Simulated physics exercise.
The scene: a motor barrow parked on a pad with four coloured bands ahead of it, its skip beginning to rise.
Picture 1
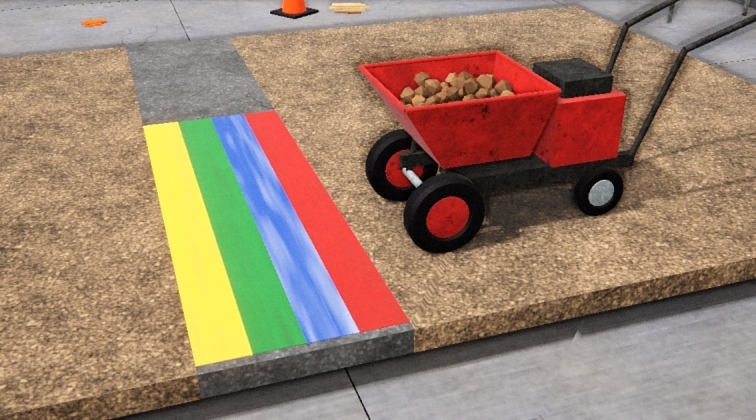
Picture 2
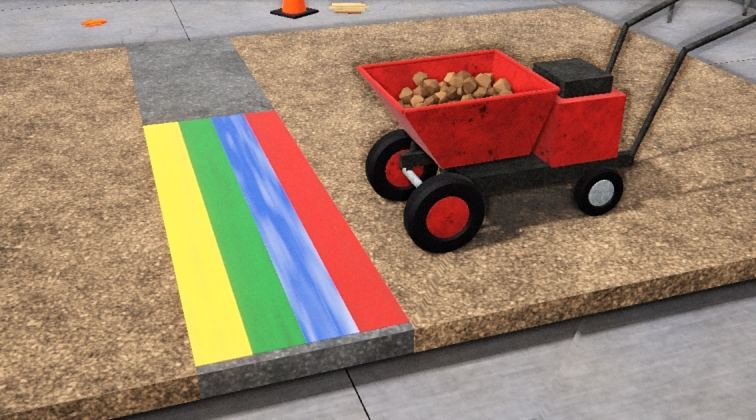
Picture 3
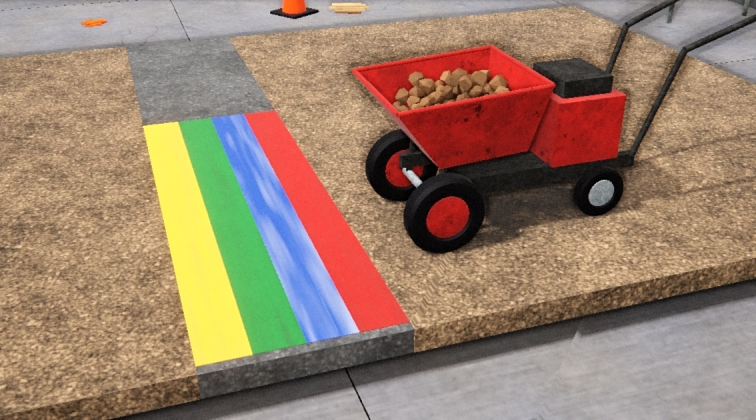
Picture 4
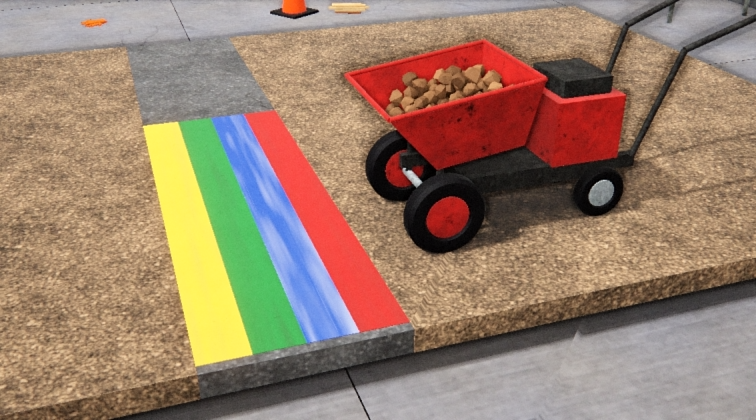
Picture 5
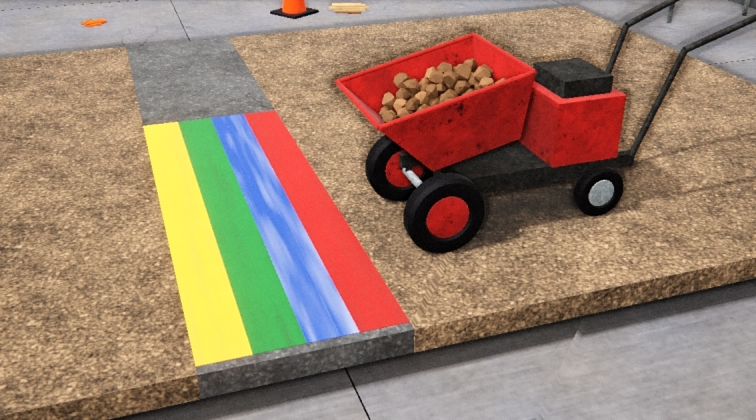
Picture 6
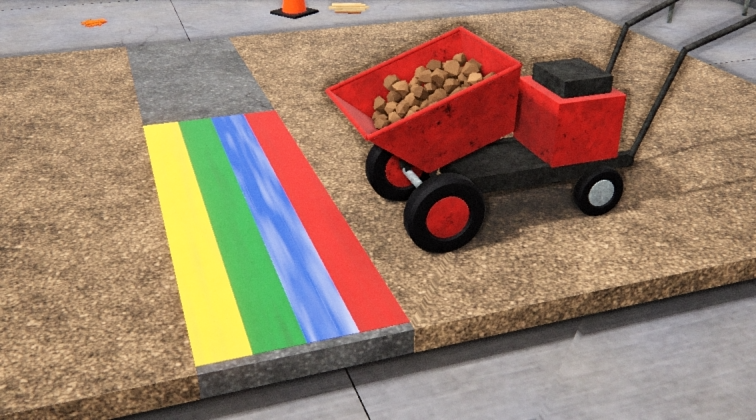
The red skip of a motor barrow, loaded with brown clods, starts level, then tilts gradually forward to the left, while its wheels stay still on the pad beside red, blue, green and yellow bands.
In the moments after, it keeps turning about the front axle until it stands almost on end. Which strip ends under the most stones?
The heap favours the blue strip.
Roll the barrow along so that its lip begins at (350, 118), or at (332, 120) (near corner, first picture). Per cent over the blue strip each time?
About 0 and 0 per cent.
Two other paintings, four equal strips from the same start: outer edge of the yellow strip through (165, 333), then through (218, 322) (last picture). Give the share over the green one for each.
In turn 20 and 30 in a hundred.
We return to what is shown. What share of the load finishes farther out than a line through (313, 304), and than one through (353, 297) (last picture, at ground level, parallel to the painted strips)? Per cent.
Near 50 % and 70 %.
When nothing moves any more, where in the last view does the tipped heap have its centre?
At about (267, 242).
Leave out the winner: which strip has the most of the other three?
It is green.
Soon, skip tipped steeply; all in the skip.
A while on, skip tipped right over; most in the skip; a small part over the blue strip; a stray few over the green strip.
Towards the end, skip tipped right over; about a third in the skip; about a third over the blue strip; about a quarter over the green strip; a small part over the yellow strip; a stray few off the paint.
Finally, skip tipped right over; about a quarter in the skip; none over the red strip; about a third over the blue strip; about a quarter over the green strip; a small part over the yellow strip; a stray few off the paint.
